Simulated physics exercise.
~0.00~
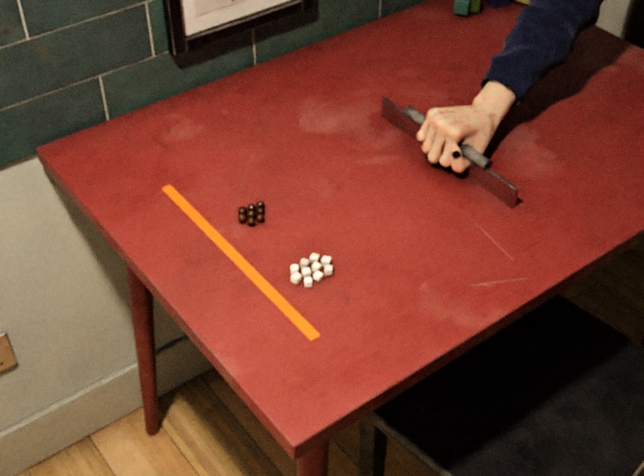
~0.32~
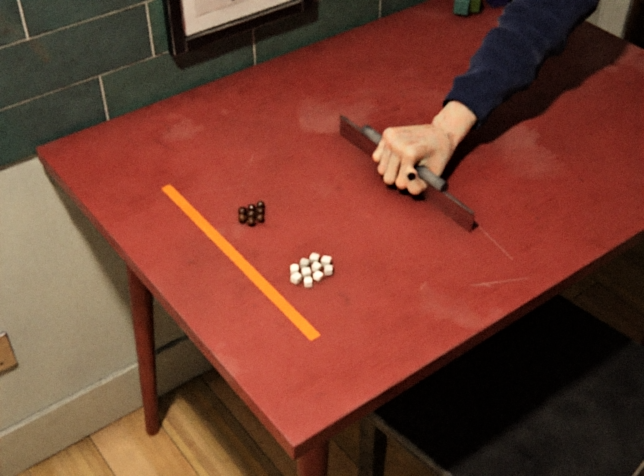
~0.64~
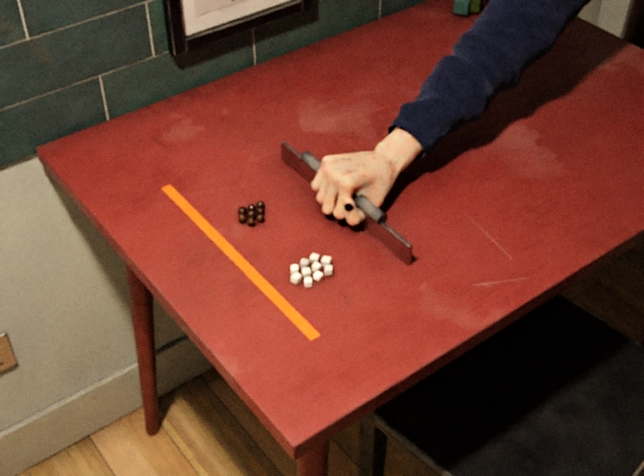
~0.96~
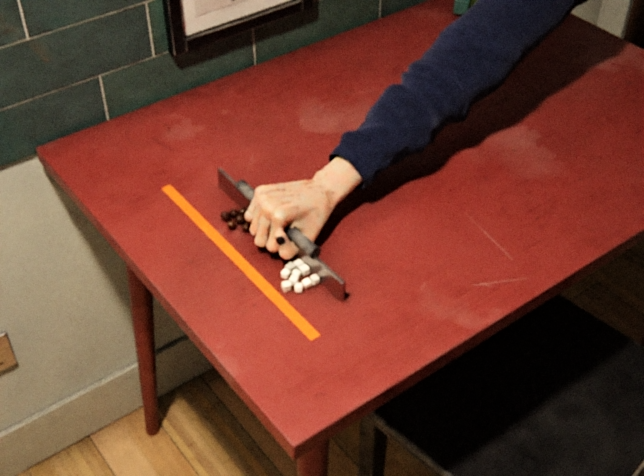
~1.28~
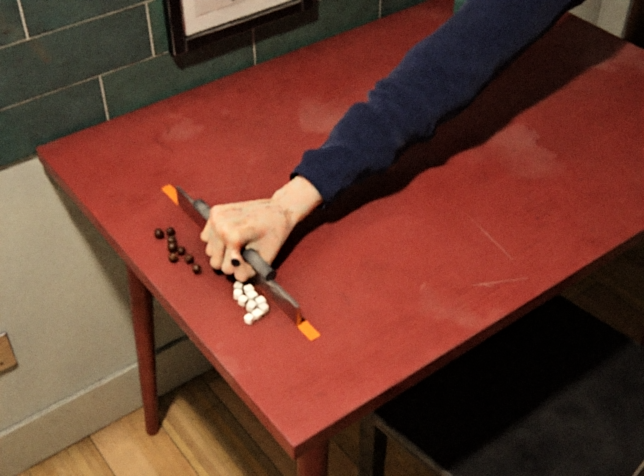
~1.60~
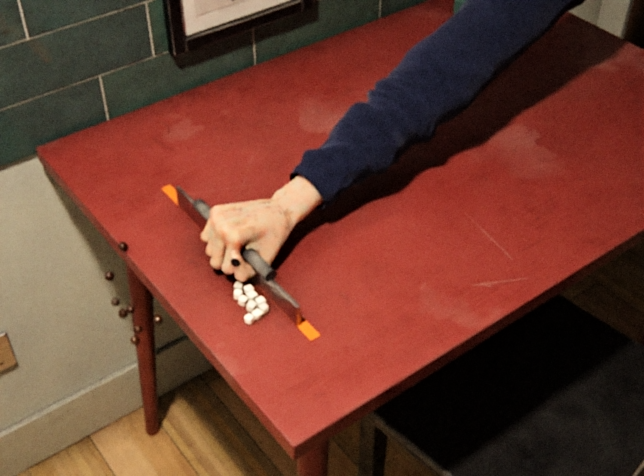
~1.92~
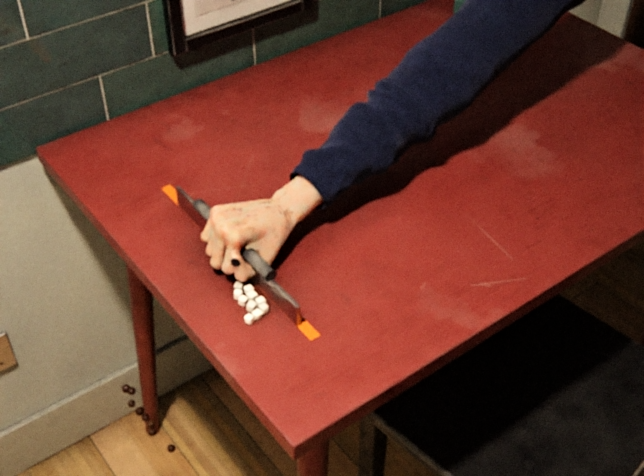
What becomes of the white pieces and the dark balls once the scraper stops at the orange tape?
The white pieces stay on the table just past the scraper. The dark balls keep rolling, go over the edge and drop to the floor.
On a red table, a hand scrapes two piles along and only the dark balls fall.
